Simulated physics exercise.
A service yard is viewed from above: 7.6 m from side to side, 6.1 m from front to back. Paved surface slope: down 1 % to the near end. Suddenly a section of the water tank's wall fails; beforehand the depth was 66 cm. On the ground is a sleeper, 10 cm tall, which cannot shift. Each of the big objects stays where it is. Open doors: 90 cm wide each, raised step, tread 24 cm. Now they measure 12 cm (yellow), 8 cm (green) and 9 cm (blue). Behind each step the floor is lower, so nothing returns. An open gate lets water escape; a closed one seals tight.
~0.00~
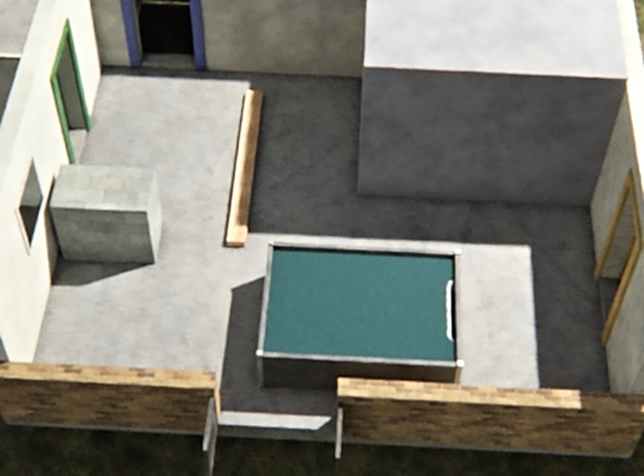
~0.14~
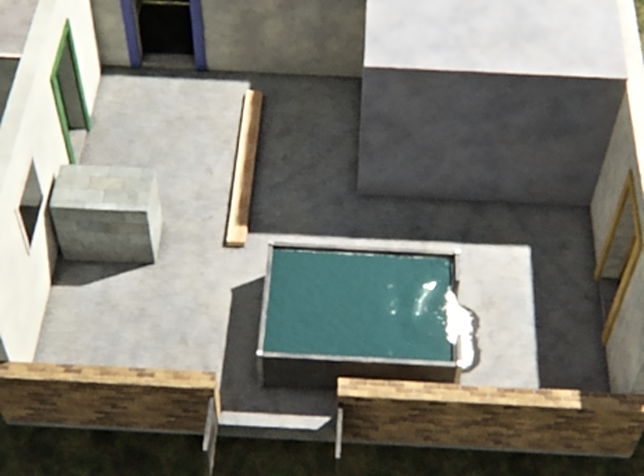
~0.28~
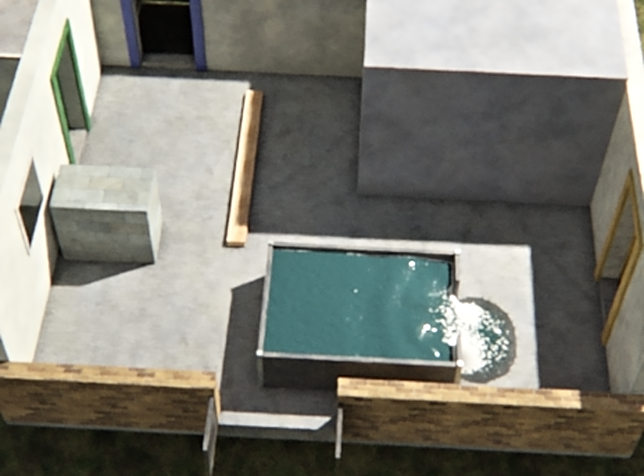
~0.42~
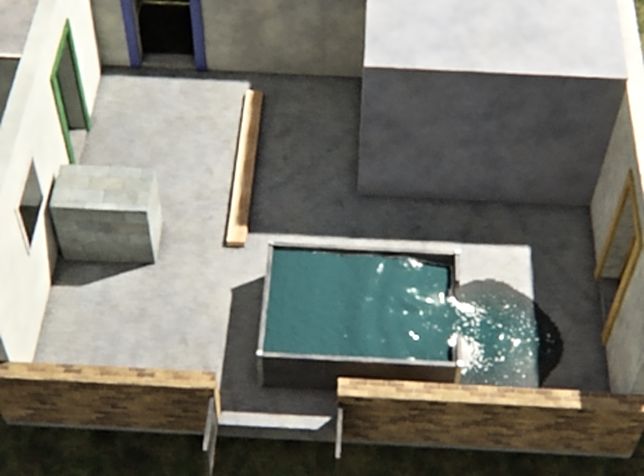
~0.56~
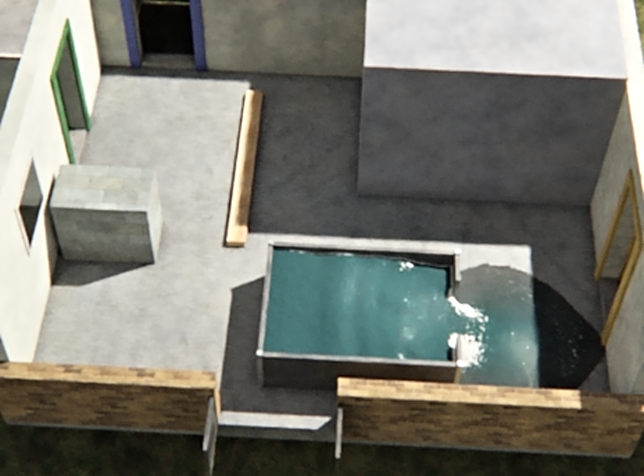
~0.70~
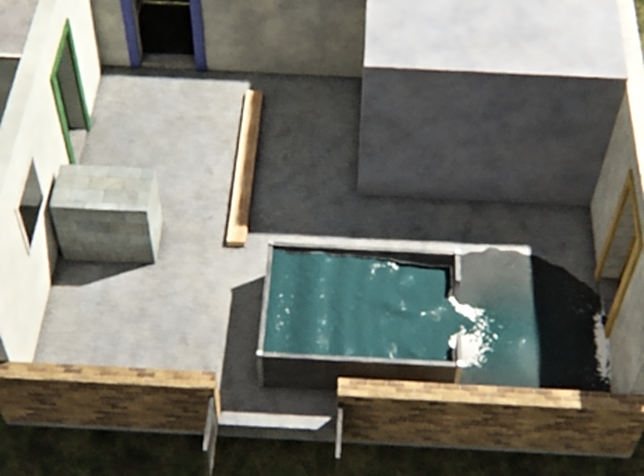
To begin with, a rectangular tank of still, blue-green water stands in a walled yard seen from above. Water then bursts through a gap in its right side, foaming onto the pale paving. The sheet spreads rightward across the darker ground, reaching the yellow-framed doorway while the tank's surface ripples.
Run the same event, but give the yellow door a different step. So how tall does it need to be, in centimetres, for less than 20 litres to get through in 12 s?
It would need to be around 26 cm tall.
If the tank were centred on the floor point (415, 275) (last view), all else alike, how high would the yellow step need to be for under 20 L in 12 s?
A minimum of about 37 cm.
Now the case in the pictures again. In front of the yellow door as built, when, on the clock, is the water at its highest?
Around 2.2 seconds.
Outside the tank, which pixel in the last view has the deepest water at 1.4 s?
At about (613, 428).
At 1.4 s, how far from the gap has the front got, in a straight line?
3.2 m.
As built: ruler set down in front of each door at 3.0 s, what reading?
In cm - yellow: 26, green: 0, blue: 0.
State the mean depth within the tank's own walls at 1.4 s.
Around 49 cm on average.
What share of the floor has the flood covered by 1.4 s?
Around 20 per cent of the floor.
After 1.4 s water covers 20 % of the floor, deepest (46 cm) near (613, 428); 27 cm at the yellow door, 39 litres in over its 12 cm step.
After 3.0 s water covers 25 % of the floor, deepest (35 cm) near (589, 208); 26 cm at the yellow door, 176 litres in over its 12 cm step.
After 12.0 s water covers 85 % of the floor, deepest (12 cm) near (613, 428); 10 cm at the yellow door, 316 litres in over its 12 cm step.
At the yellow door as built, the water arrived by 0.7 s and peaked near 30 cm at 2.2 s.
Run again over the same 12 s with other heights there, 36 litres in over 24 cm, 1 litre over 32.5 cm. The limit of 20 litres is kept from about 26 cm up.
